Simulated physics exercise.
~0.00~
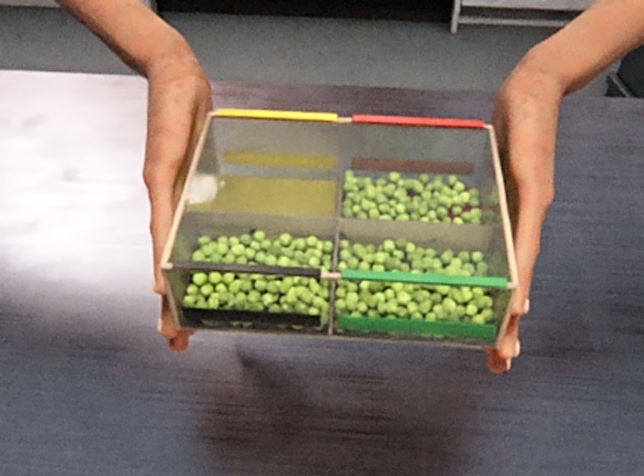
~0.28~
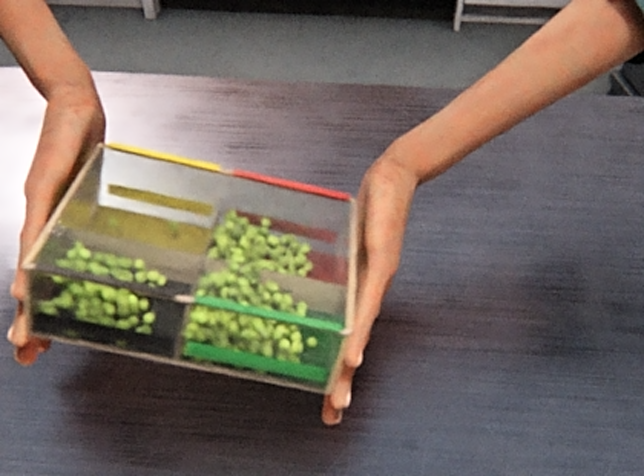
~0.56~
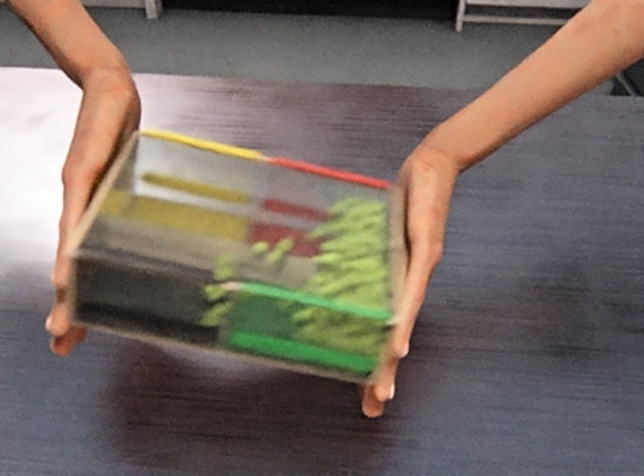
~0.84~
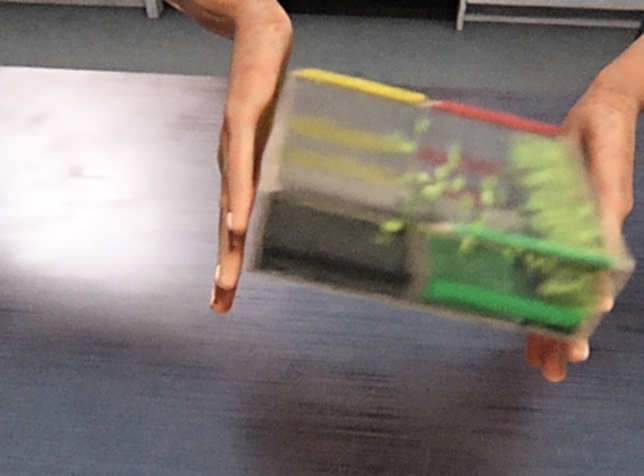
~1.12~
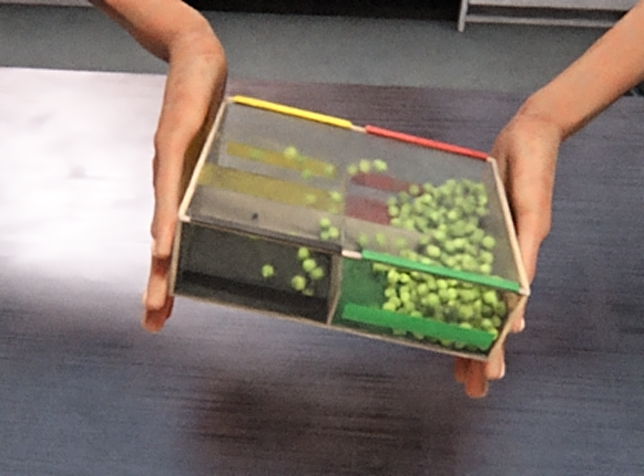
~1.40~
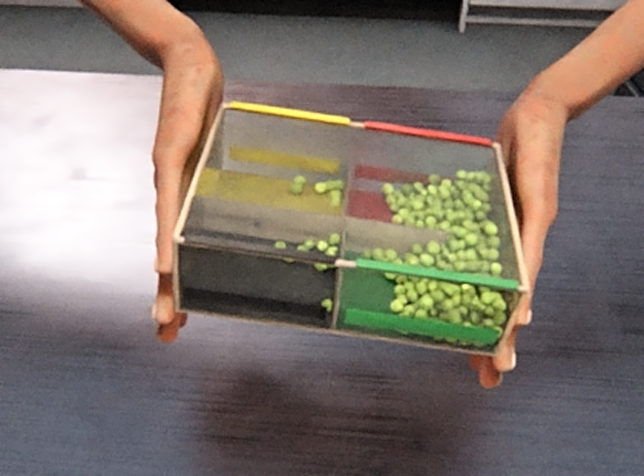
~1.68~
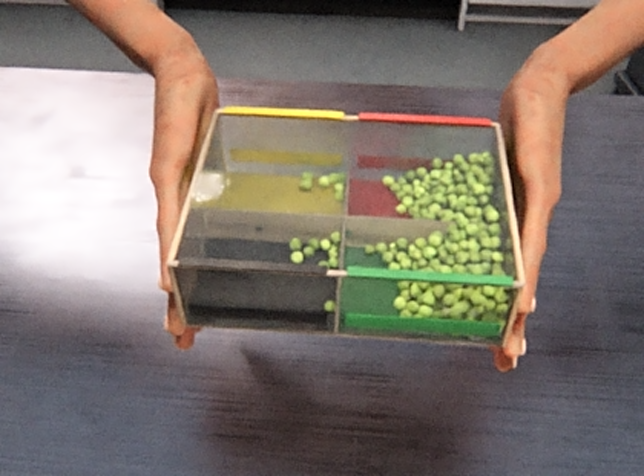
Hands shaking and tilting a clear divided box, green peas shifting mostly into the red and green compartments before it levels.
